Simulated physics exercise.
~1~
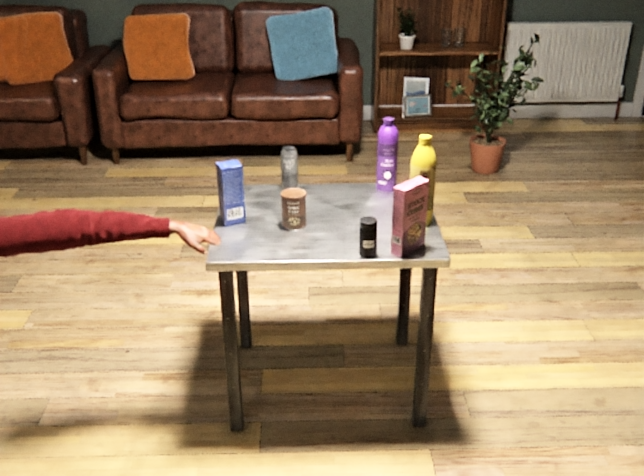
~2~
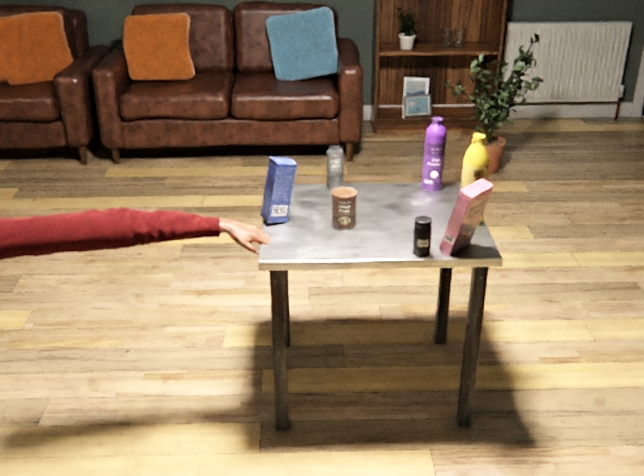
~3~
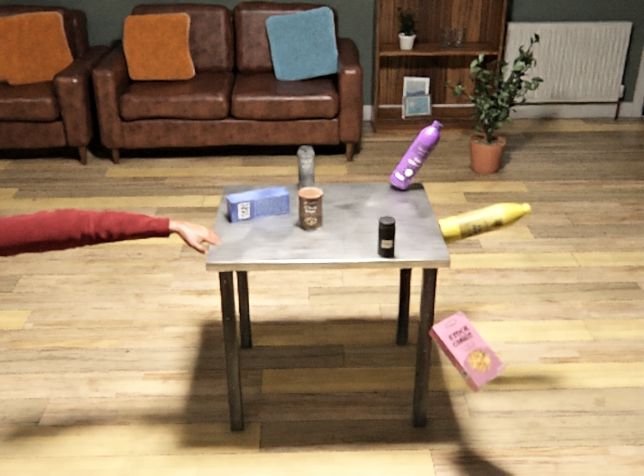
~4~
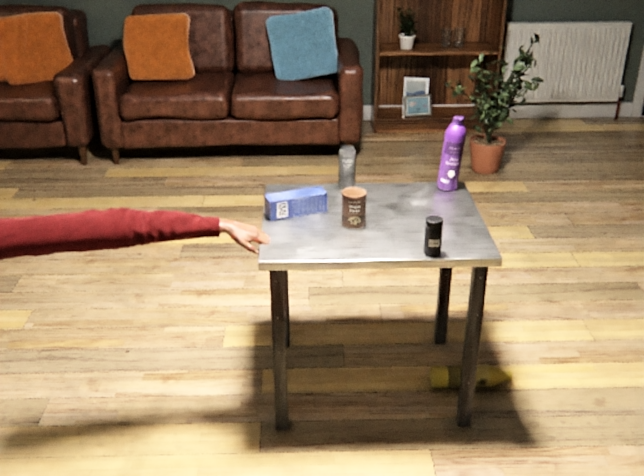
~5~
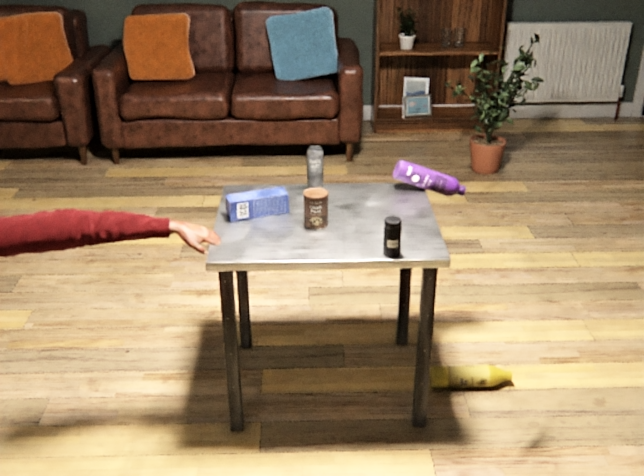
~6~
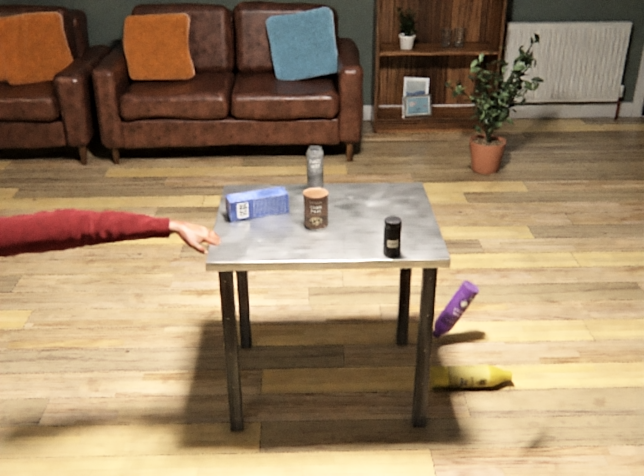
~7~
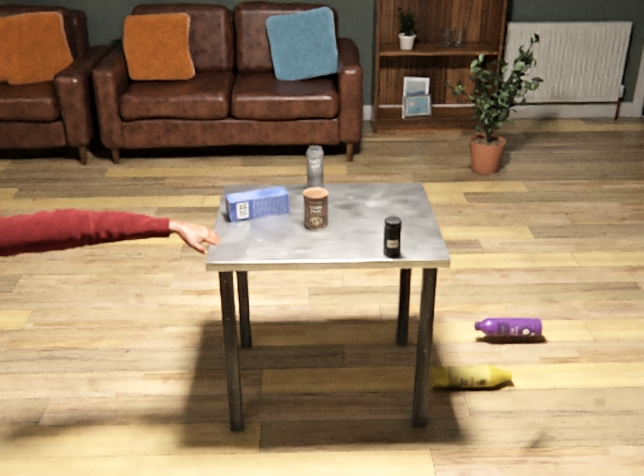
In this clip, a red-sleeved arm jerks a metal table right and left repeatedly; the blue carton tips flat, the yellow bottle and pink packet fall off, then the purple bottle follows, leaving the carton, grey can, brown tin and black shaker on top and both bottles on the floor.
